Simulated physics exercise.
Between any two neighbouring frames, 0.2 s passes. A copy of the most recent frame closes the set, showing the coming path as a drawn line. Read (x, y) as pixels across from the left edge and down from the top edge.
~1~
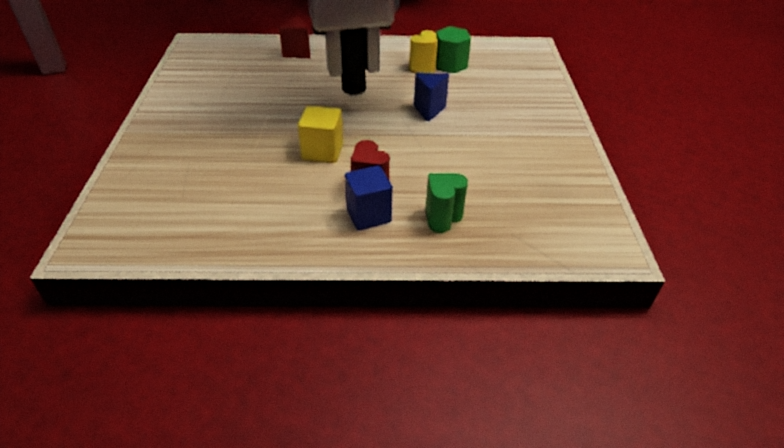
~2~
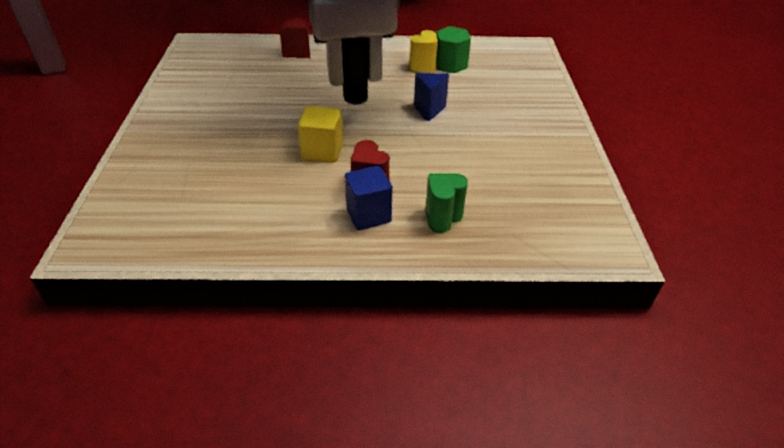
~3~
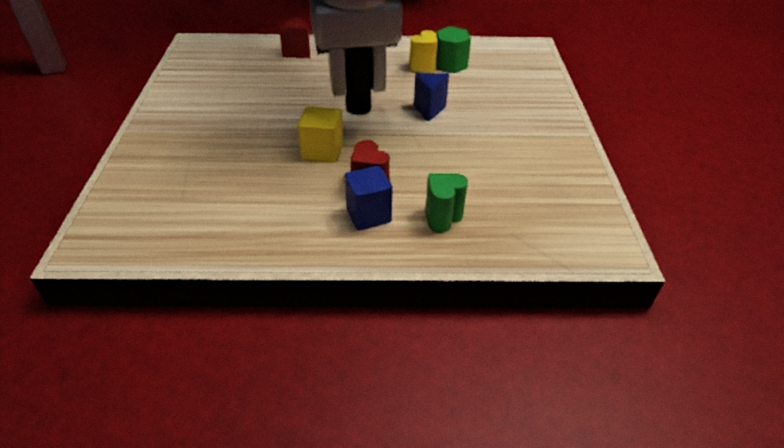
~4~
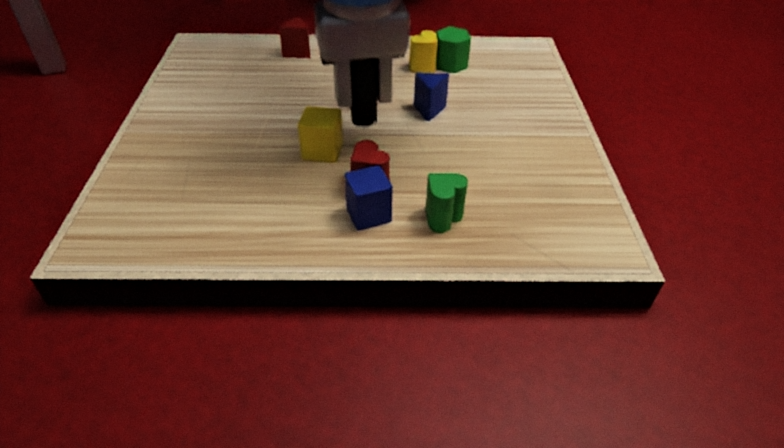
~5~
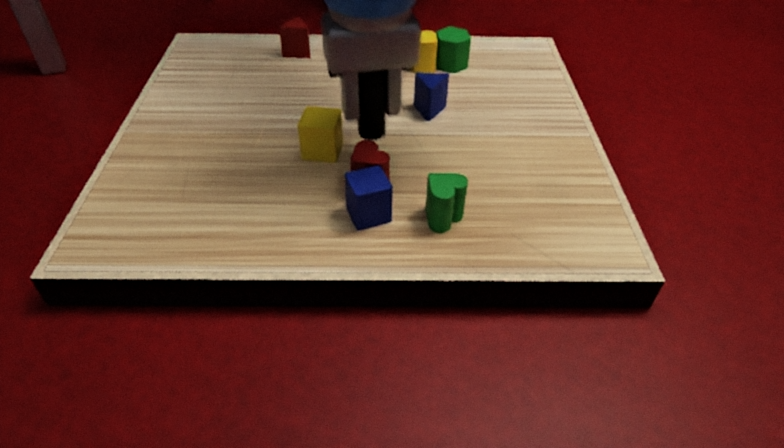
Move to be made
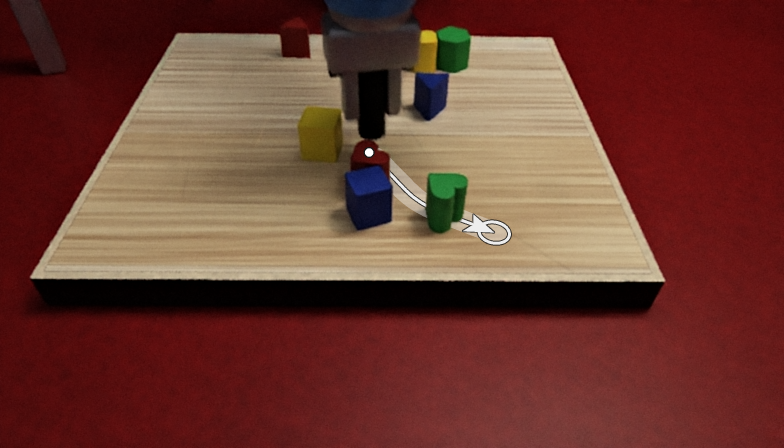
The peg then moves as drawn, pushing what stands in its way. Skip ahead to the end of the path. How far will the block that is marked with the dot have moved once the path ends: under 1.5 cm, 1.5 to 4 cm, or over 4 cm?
Below 1.5 cm.
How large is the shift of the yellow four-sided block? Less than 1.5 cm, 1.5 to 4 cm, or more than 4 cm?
Distance: Less than 1.5 cm.
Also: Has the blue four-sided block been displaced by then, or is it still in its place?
Once the peg is done, the blue four-sided block remains in the old spot.
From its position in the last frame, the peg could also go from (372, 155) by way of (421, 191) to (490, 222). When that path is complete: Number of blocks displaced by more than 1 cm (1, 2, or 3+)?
The count is one.
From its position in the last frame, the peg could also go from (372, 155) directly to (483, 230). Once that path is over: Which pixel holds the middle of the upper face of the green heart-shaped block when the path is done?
Most likely (470, 213).
Path on the board, from (372, 155) through (416, 199) to (494, 232); the dot is on the red heart-shaped block.
On the path given first. One third of the way, peg (401, 162); nothing pushed yet.
Two thirds of the way, peg (442, 190); green heart-shaped block (471, 196).
At the end, peg (499, 210); yellow four-sided block in place; blue four-sided block in place; red heart-shaped block in place; green heart-shaped block (512, 224), turned 55° clockwise.
